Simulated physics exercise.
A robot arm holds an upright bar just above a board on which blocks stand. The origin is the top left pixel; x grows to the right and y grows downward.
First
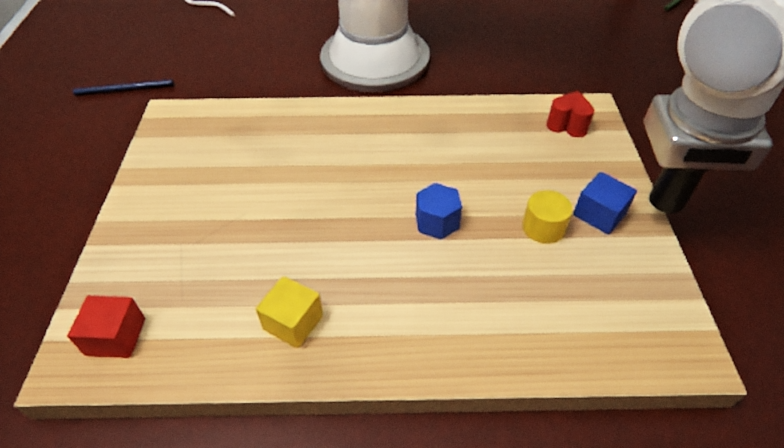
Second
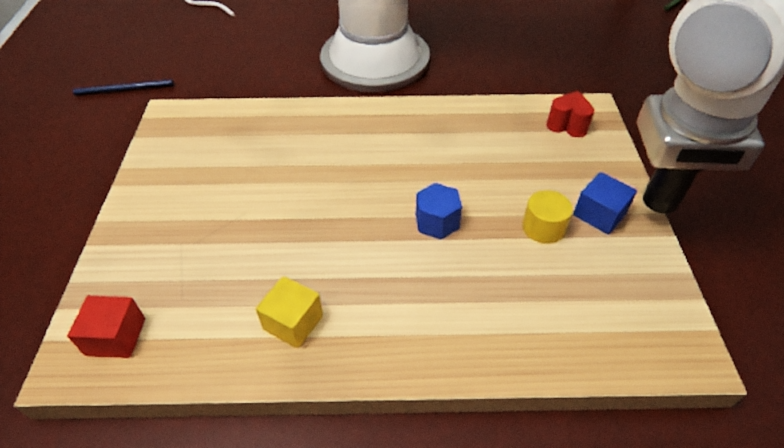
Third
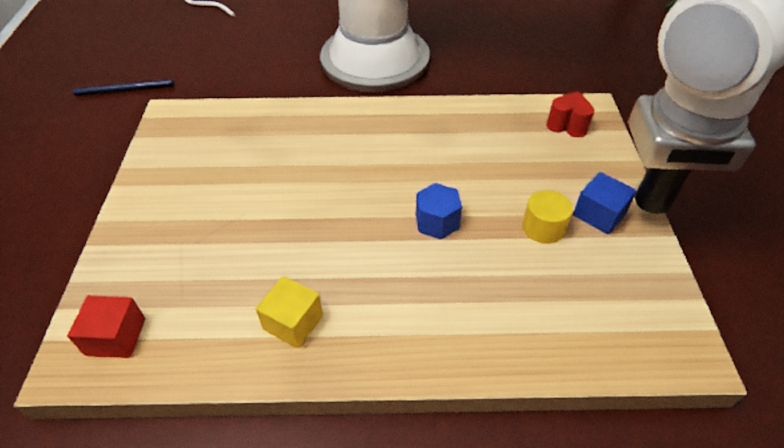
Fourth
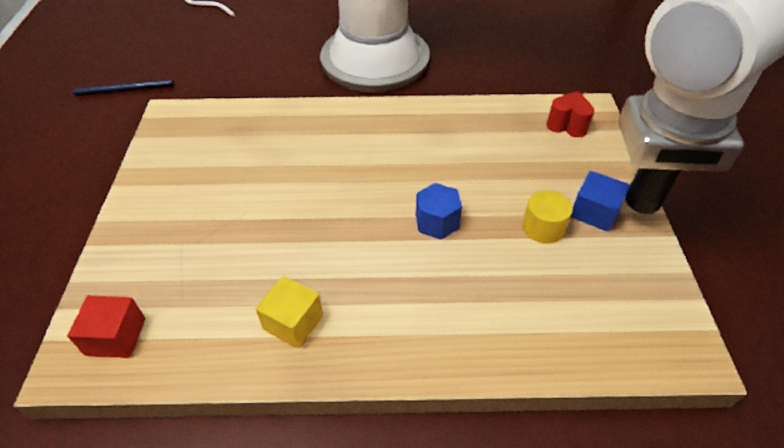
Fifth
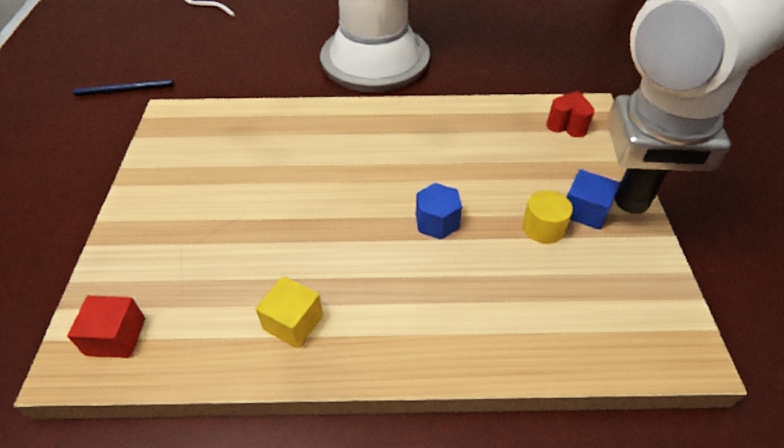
Robot arm moving slowly left at the board's right side, its dark bar nudging a blue cube toward a yellow cylinder.
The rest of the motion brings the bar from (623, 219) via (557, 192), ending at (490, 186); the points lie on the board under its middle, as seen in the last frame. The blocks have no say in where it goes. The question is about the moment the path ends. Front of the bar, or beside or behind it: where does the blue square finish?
I believe the blue square keeps its place ahead of the bar.
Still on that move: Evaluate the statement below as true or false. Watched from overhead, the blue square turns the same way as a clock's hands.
Verdict: False.
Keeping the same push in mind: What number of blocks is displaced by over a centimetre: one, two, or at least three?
I expect just one block to be moved by more than 1 cm.
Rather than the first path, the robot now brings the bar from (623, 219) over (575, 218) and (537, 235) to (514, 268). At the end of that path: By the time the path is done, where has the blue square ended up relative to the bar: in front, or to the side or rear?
Slipped off.
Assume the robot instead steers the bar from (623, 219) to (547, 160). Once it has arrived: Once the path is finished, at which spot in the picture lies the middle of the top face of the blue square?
I'd say the blue square ends with its top centre at (555, 172).
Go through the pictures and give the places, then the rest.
The first frame shows bar tip at (666, 202); block tops, yellow circular block at (550, 205); blue square at (610, 191).
The second frame shows bar at (660, 202); blocks unchanged.
The third frame shows bar at (652, 203); blocks unchanged.
The fourth frame shows bar at (642, 203); blue square at (604, 189).
The fifth frame shows bar at (631, 202); yellow circular block at (550, 205); blue square at (595, 187).
What follows on the original path. One third of the way, bar at (585, 182); blue square at (549, 174), turned 25° anticlockwise.
Two thirds of the way, bar at (539, 172); blue square at (504, 169), turned 45° anticlockwise.
At the end, bar at (493, 169); yellow circular block in place; blue square at (459, 168), turned 50° anticlockwise.
